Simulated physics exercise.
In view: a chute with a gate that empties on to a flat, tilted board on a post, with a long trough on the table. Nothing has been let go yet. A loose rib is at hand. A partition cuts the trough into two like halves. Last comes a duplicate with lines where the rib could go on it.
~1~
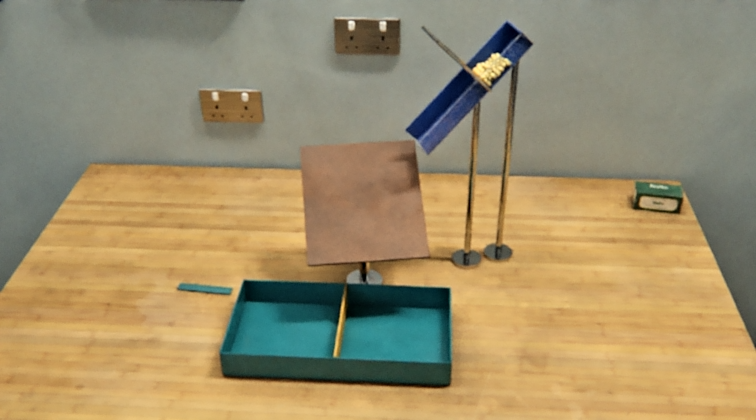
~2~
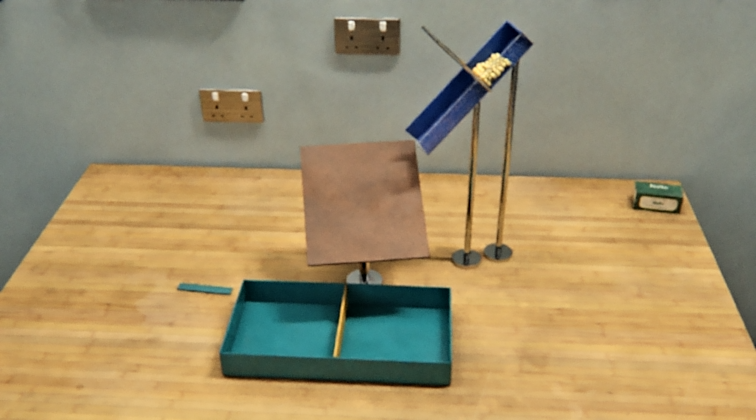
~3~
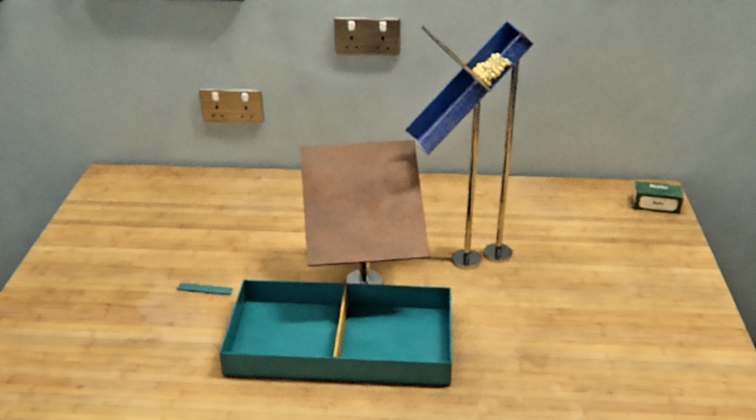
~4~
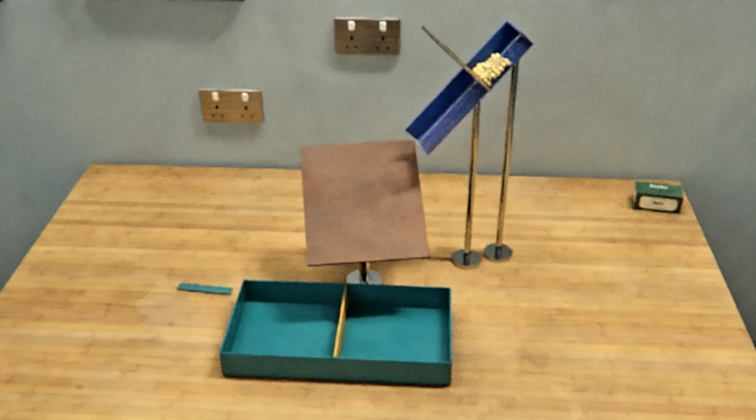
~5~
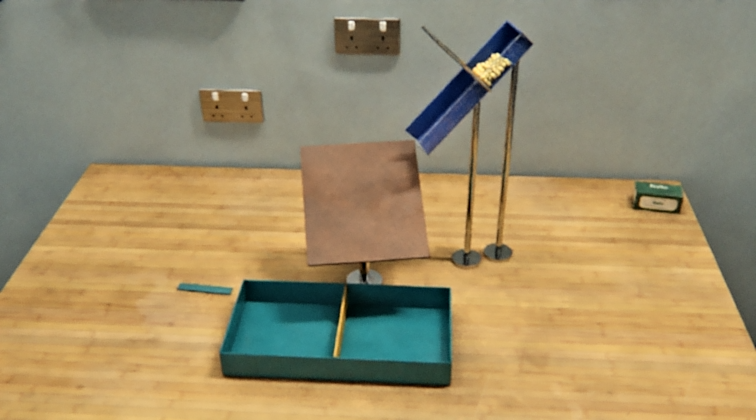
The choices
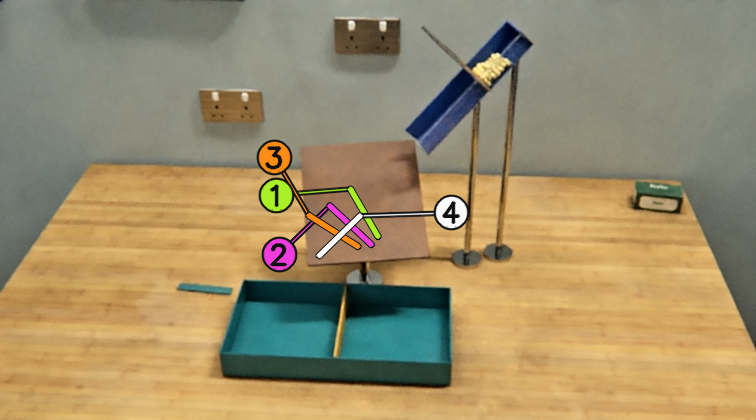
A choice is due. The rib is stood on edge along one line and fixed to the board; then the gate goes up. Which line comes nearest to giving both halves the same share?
Choose 4.
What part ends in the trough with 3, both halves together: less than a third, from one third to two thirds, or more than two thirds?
More than two thirds.
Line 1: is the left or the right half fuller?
Right.
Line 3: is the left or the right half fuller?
The right half.
On the marked copy, line 1 from (350, 189) to (378, 236); line 2 from (329, 205) to (371, 244); line 3 from (308, 215) to (357, 246); line 4 from (360, 215) to (319, 255).
For line 1, of what is caught, only a few in the left half, all but a few in the right.
For line 2, of what is caught, a small share in the left half, the bulk in the right.
For line 3, of what is caught, only a few in the left half, all but a few in the right.
For line 4, of what is caught, close to half in the left half, close to half in the right.
